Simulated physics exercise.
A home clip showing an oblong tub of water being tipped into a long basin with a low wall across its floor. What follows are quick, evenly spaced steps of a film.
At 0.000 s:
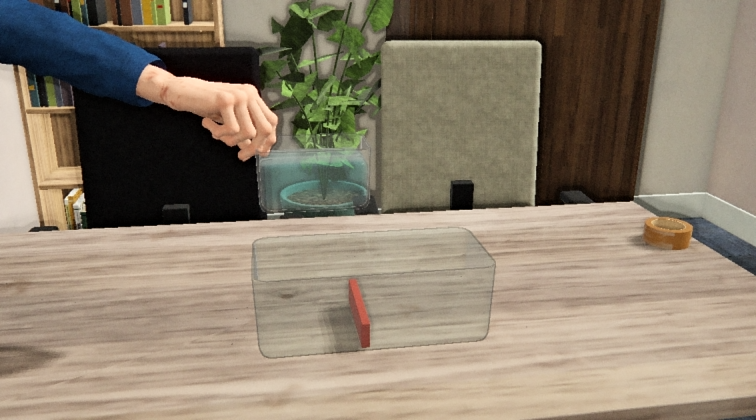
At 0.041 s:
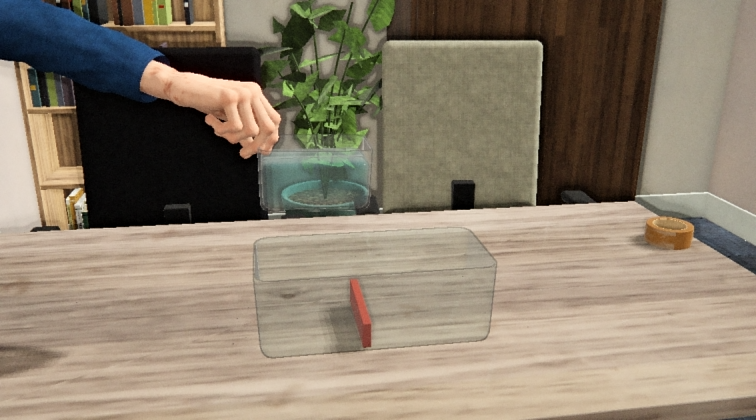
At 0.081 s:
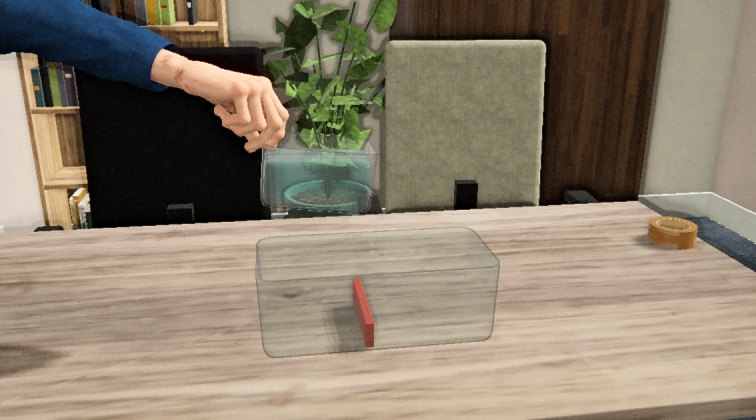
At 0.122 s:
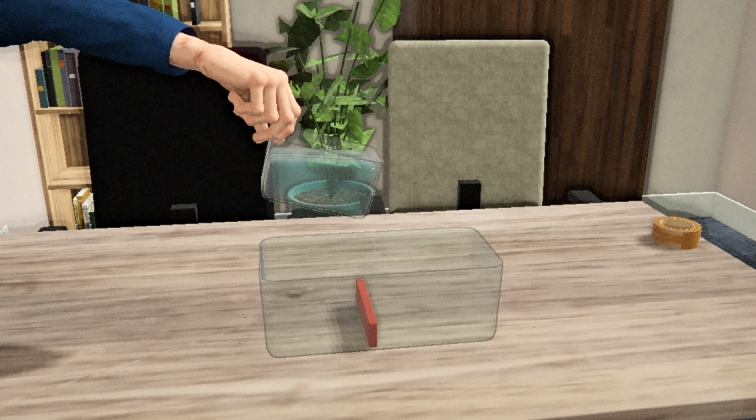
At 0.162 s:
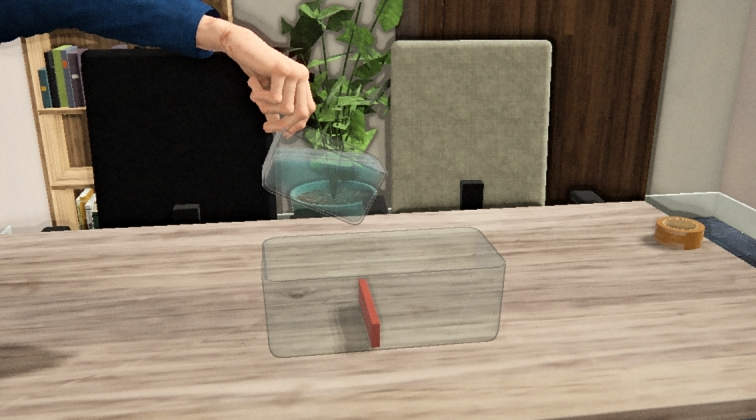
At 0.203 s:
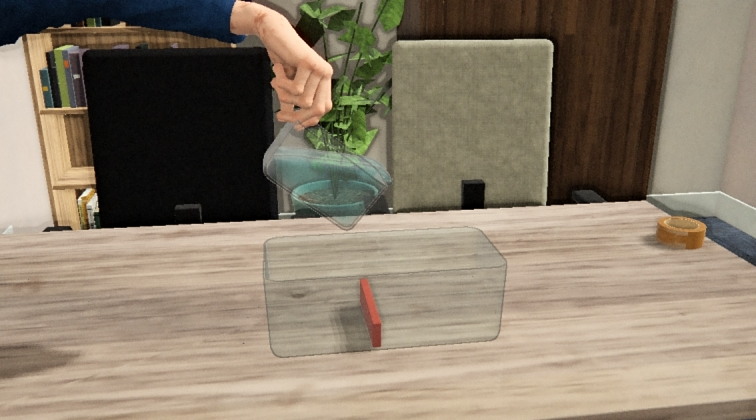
A hand steadily tilts a clear tub of bluish water rightward above a long transparent basin.
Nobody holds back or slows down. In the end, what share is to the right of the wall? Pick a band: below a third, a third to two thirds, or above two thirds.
Above two thirds.
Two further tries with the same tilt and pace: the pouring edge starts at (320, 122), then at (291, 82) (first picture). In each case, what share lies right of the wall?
First about 50, then 30 per cent.
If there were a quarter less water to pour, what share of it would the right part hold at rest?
Estimated share: Around 85 %.
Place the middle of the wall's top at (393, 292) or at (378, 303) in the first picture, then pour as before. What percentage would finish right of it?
45 % and 55 %, roughly.
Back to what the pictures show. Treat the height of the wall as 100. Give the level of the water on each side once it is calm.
I get 10 % for the left and 70 % for the right.
A moment on, the oblong tub is tipped right over and 17 per cent is still to pour, 0 is left of the wall and 52 right of it.
Next, the oblong tub is tipped right over and 2 per cent is still to pour, 10 is left of the wall and 78 right of it.
Then the oblong tub is tipped right over and 0 per cent is still to pour, 12 is left of the wall and 86 right of it.
Later the oblong tub is tipped right over and 0 per cent is still to pour, 12 is left of the wall and 85 right of it.
In the end 13 per cent lies left of the wall, 85 right of it and 2 outside.
